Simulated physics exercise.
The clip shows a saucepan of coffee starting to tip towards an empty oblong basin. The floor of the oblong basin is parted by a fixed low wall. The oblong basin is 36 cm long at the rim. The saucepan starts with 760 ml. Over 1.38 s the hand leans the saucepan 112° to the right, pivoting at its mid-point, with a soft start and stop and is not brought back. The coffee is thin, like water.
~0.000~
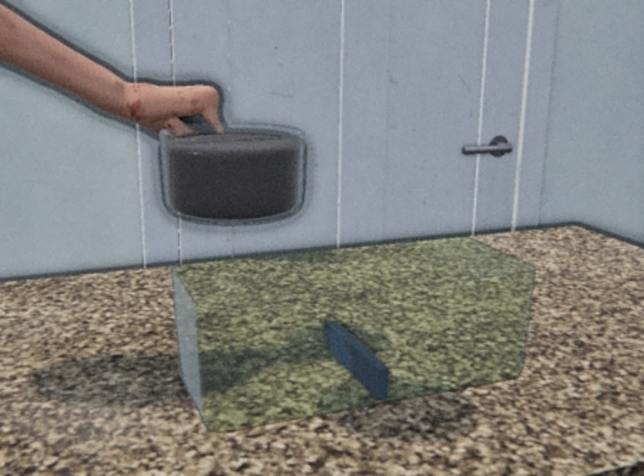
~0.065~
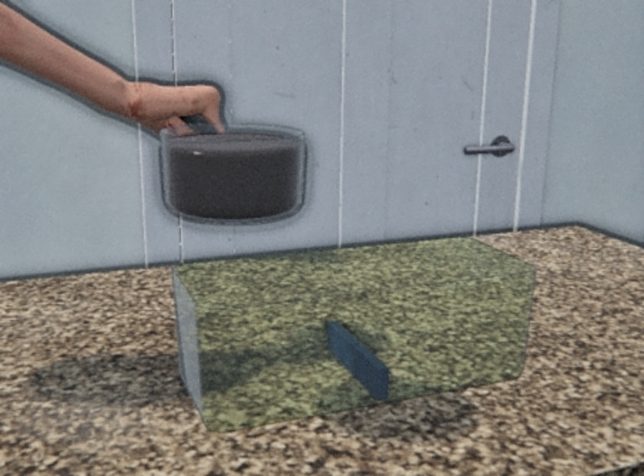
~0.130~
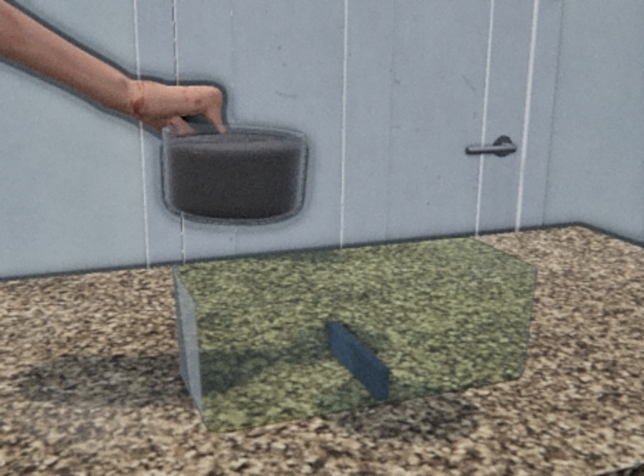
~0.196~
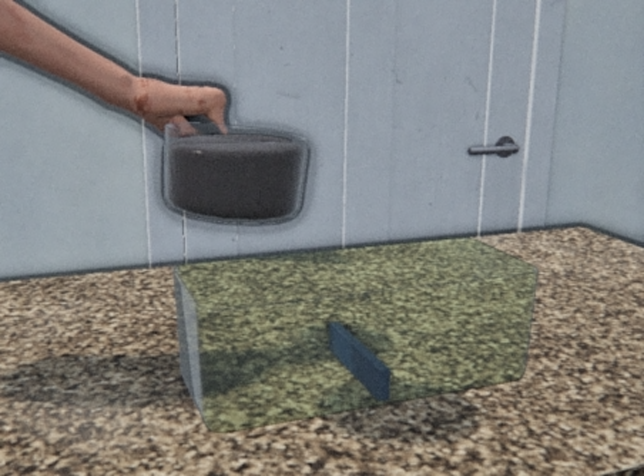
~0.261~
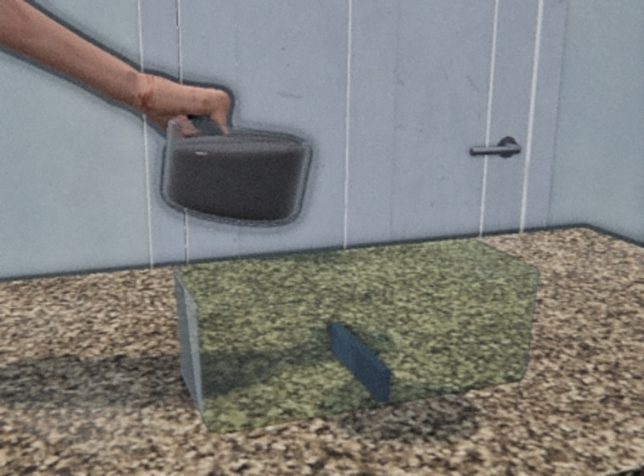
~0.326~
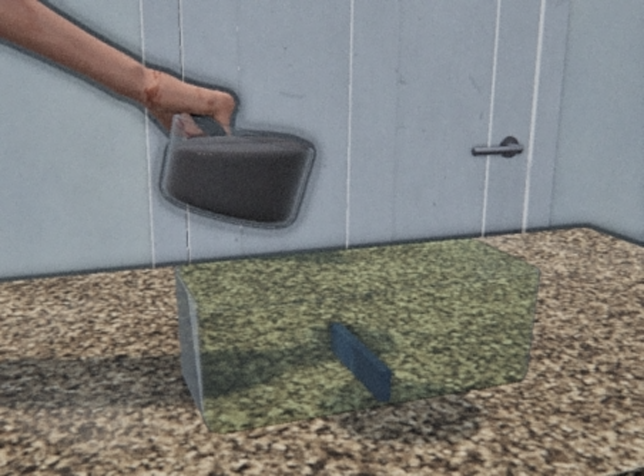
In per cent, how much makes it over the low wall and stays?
The far part has some 55 per cent.
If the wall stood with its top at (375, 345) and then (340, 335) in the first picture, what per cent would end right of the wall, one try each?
First 25, then 70 per cent.
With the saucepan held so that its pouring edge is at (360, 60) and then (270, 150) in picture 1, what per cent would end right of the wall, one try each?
First 95, then 15 per cent.
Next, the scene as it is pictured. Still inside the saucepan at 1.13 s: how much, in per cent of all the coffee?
Some 7 per cent.
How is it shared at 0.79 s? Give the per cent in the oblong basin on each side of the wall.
Near 6 on the left, 18 on the right.
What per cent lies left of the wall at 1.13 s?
Some 34 per cent.
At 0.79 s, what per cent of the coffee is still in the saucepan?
About 48 per cent.
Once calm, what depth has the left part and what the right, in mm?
Left about 14 mm, right about 18 mm.
Then, 0.79 s in, the tilt is 69° and 48 per cent is still to pour, 6 is left of the wall and 19 right of it.
Then, 1.13 s in, the tilt is 103° and 7 per cent is still to pour, 33 is left of the wall and 54 right of it.
Then, 1.49 s in, the tilt is 112° and 0 per cent is still to pour, 44 is left of the wall and 55 right of it.
Then, 1.88 s in, the tilt is 112° and 0 per cent is still to pour, 44 is left of the wall and 55 right of it.
Finally, 44 per cent lies left of the wall, 55 right of it and 0 outside.
